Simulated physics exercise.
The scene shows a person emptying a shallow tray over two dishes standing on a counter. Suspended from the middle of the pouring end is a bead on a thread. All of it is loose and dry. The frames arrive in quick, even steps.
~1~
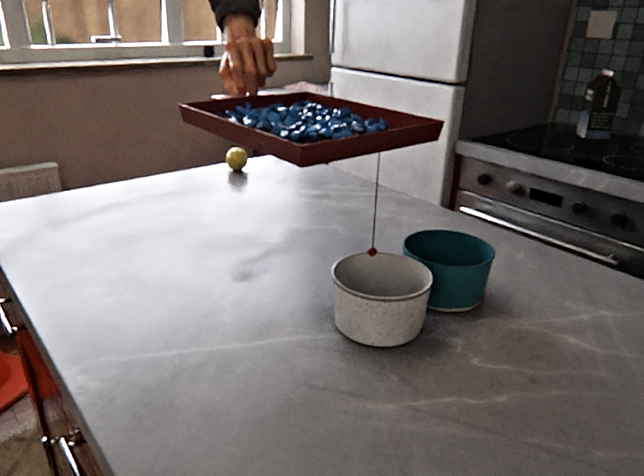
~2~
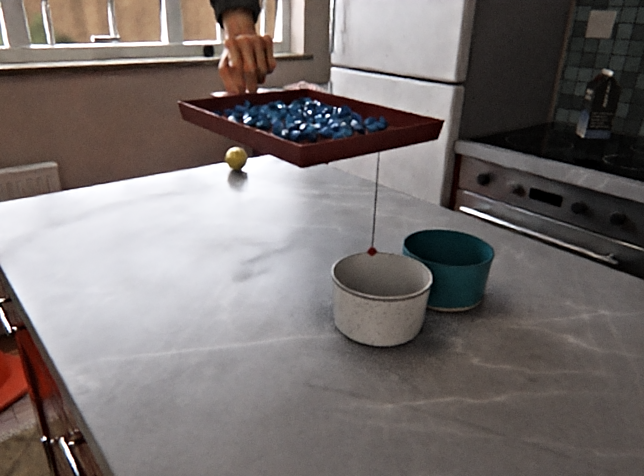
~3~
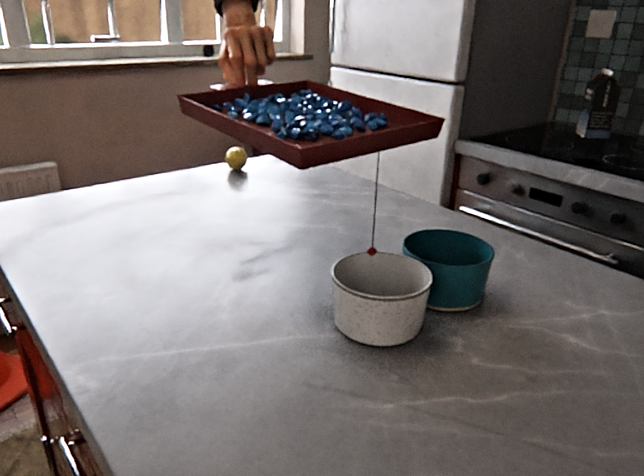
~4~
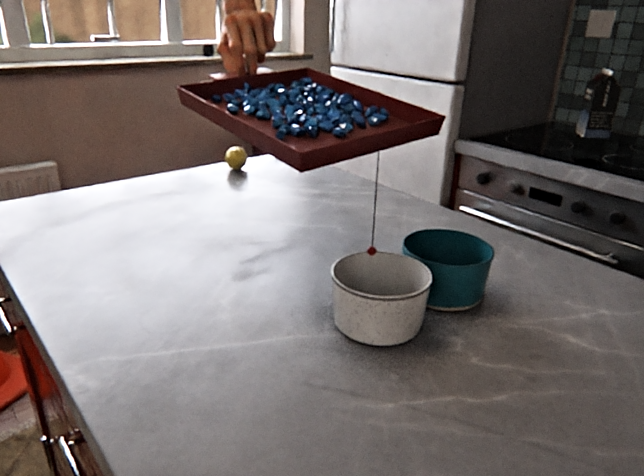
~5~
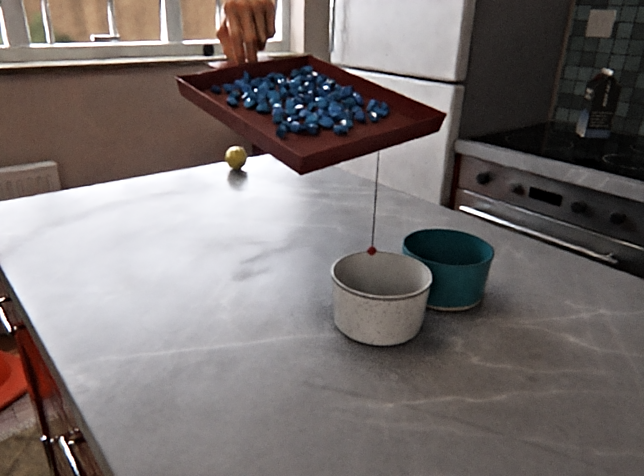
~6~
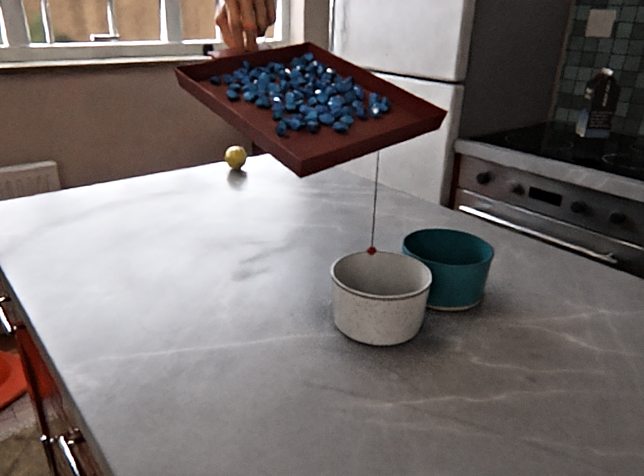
A hand gradually tilts a red tray of blue stones above two dishes on a counter.
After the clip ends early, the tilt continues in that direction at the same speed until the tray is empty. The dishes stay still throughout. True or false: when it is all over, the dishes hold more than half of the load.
False.
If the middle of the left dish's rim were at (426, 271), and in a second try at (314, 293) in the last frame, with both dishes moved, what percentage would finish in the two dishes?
You'd get near 0 per cent and afterwards near 90 per cent.
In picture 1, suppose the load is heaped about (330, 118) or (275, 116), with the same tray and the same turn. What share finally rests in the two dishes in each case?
10 and 10 per cent.
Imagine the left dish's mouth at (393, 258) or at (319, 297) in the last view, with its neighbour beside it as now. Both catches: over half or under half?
Shy of half, then past half.
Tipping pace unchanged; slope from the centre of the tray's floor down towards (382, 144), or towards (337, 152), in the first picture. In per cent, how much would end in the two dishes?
About 80 % and about 30 %.
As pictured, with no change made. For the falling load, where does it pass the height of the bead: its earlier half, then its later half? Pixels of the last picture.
First half (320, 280); second half (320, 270).
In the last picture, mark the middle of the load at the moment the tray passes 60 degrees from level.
The load is centred around (320, 139).
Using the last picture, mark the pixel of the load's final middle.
The centre comes to rest near (310, 351).
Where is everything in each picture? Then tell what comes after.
The first frame shows corners of the pouring end near (302, 144) and (440, 121), level; middle of the load near (300, 120), aquarium stones; left dish near (417, 314); right dish near (482, 283); bead on its thread near (372, 252).
The second frame shows corners of the pouring end near (302, 145) and (440, 120), level; middle of the load near (300, 118).
The third frame shows corners of the pouring end near (302, 147) and (440, 118), tipped barely, lowest at the left corner; middle of the load near (300, 113).
The fourth frame shows corners of the pouring end near (302, 150) and (441, 116), tipped a little, lowest at the left corner; middle of the load near (300, 106).
The fifth frame shows corners of the pouring end near (302, 154) and (442, 113), tipped a little, lowest at the left corner; middle of the load near (300, 98).
The sixth frame shows corners of the pouring end near (302, 158) and (443, 111), tipped clearly, lowest at the left corner; middle of the load near (300, 91); left dish near (416, 313); right dish near (481, 281).
Shortly afterwards, tray tipped steeply; all but a few on the tray; only a few in the air.
Next, tray tipped past a quarter turn; near half on the tray; only a few in the left dish; near a third outside both; a little in the air.
Some moments later, tray tipped past a quarter turn; a little in the left dish; the bulk outside both.
In the end, tray tipped past a quarter turn; a little in the left dish; none at all in the right dish; the bulk outside both.
